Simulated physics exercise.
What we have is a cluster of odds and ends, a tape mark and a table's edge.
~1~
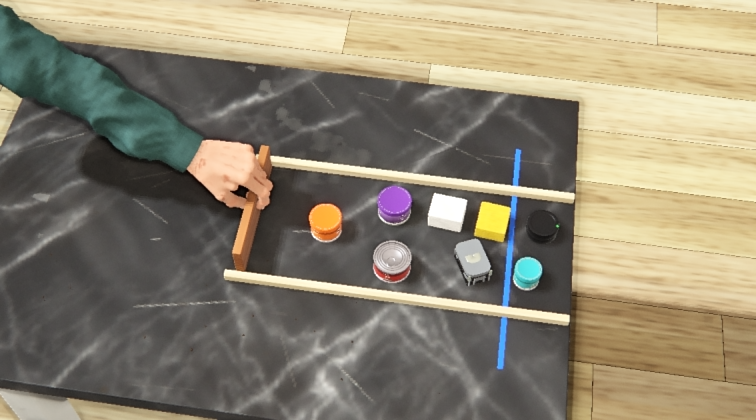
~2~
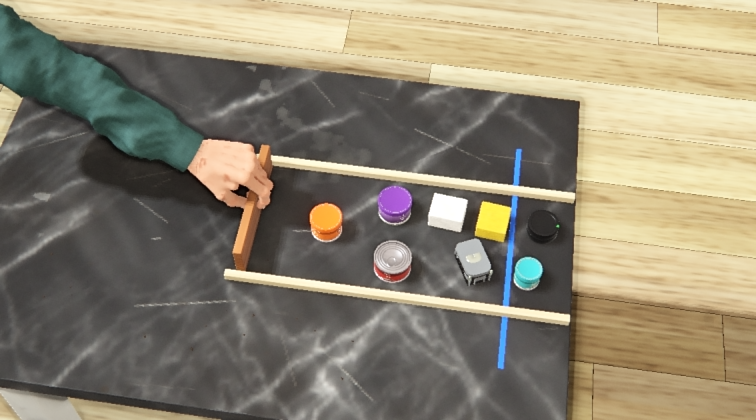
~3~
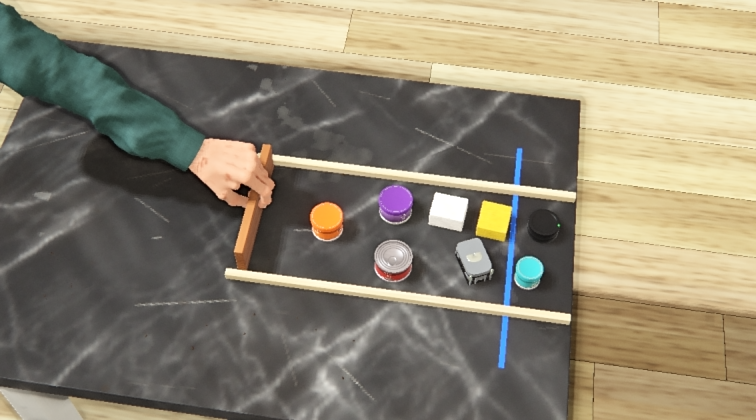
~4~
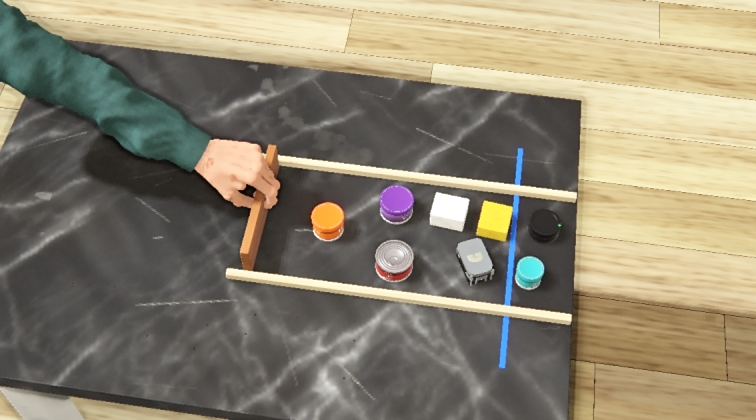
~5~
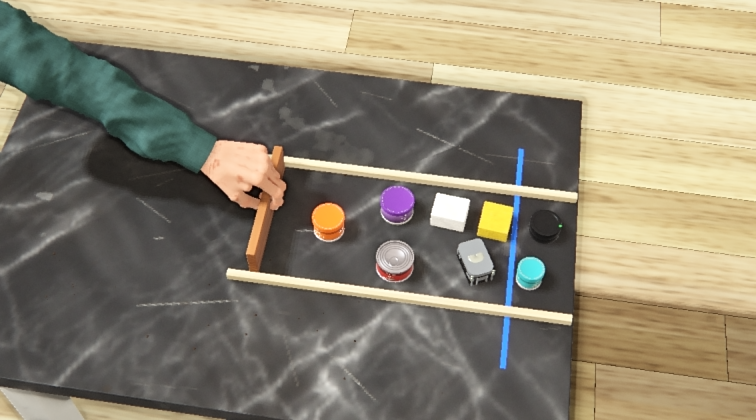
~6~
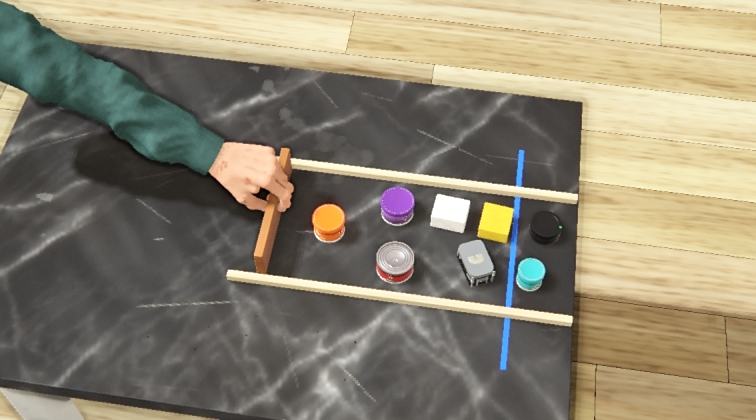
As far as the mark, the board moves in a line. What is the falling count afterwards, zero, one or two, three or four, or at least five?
Afterwards the falling count is three or four.
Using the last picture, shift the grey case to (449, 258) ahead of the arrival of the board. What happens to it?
Result: It remains there.
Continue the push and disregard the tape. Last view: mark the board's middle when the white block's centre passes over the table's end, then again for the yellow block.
Approx. (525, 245) for the first, approx. (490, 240) for the second.
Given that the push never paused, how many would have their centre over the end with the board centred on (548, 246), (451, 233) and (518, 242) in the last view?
The counts: 5, 0 and 3.
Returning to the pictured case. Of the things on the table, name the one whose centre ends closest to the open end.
The white block.
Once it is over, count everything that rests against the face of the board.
It adds up to 3.
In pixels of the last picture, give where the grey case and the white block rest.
You'll see the grey case at (561, 274), with the white block at (567, 229).
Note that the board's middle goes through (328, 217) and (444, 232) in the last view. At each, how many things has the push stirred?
1 by the first point, 7 by the second.
Early on, none off yet; black lid at rest near (545, 228); turquoise tin at rest near (530, 275); yellow block at rest near (496, 223).
A while later, none off yet; black lid at rest near (545, 228); turquoise tin at rest near (530, 275); yellow block moving near (500, 223).
Further along, none off yet; black lid leaning well over near (595, 242); turquoise tin travelled about its own width near (551, 277); yellow block travelled well along near (563, 233).
Finally, the number that fall off is three or four; lost, yellow block, turquoise tin and black lid.
